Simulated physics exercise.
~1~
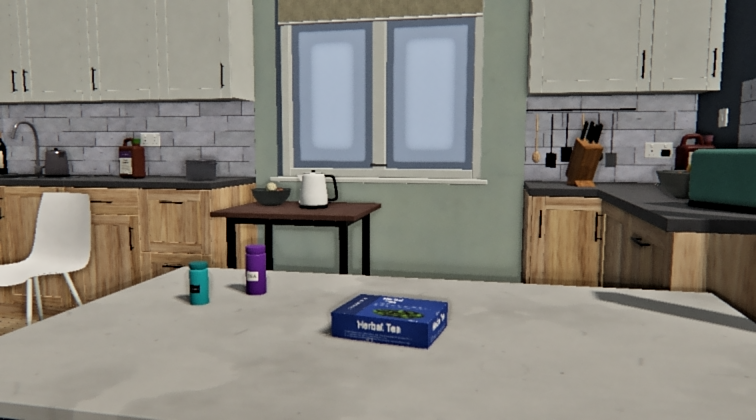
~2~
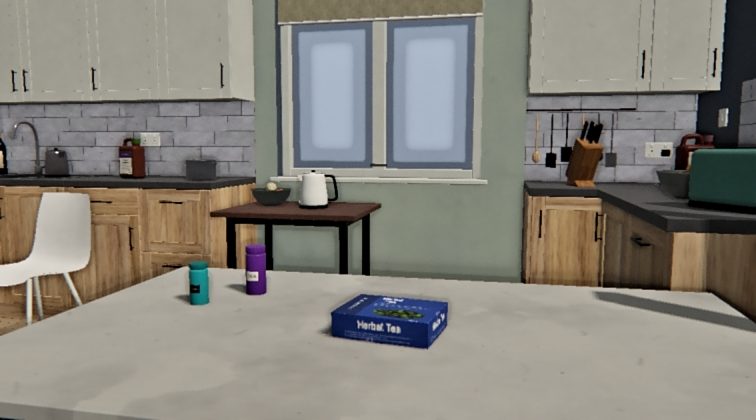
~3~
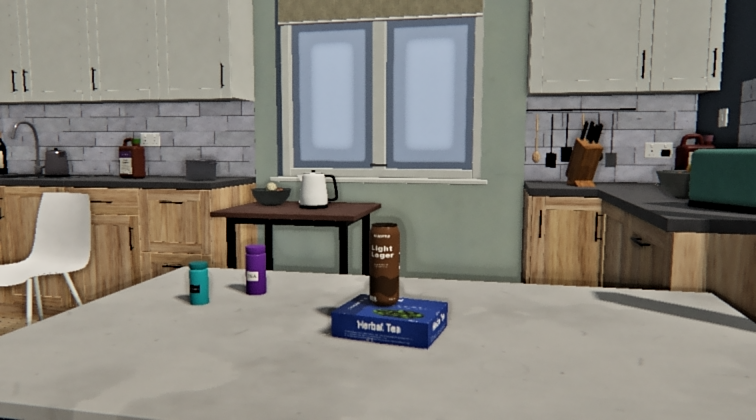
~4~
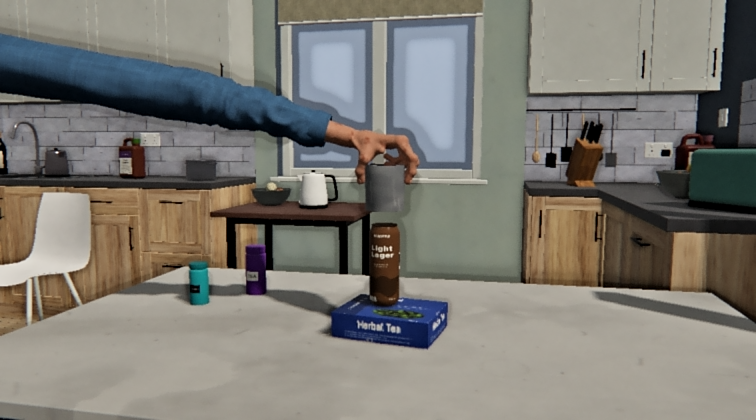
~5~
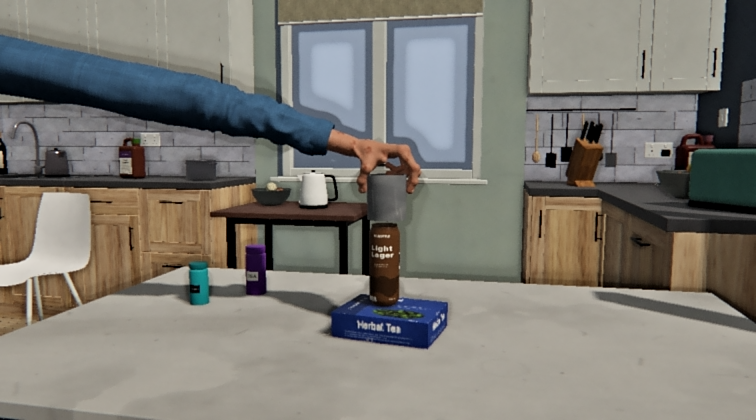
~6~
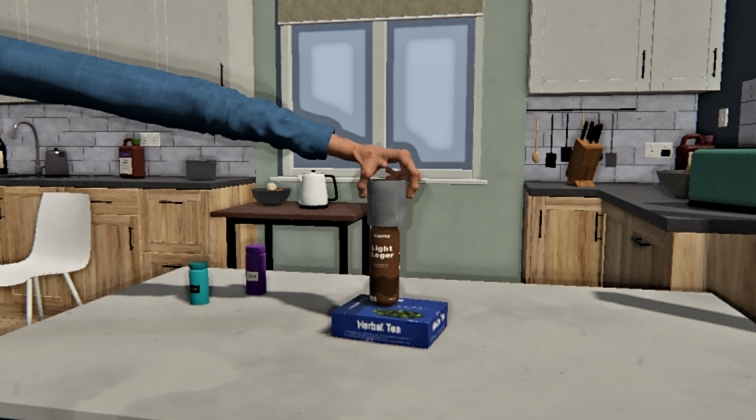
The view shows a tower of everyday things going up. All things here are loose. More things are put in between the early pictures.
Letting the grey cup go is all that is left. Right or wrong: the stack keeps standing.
Right, it keeps standing.
Then, 0.70 s later than the last frame, all is still.
Then, 1.60 s later than the last frame, grey cup resting near (387, 202).
When it is over, all 5 as before. End places, in pixels of the last picture, grey cup near (387, 202). The pile holds.
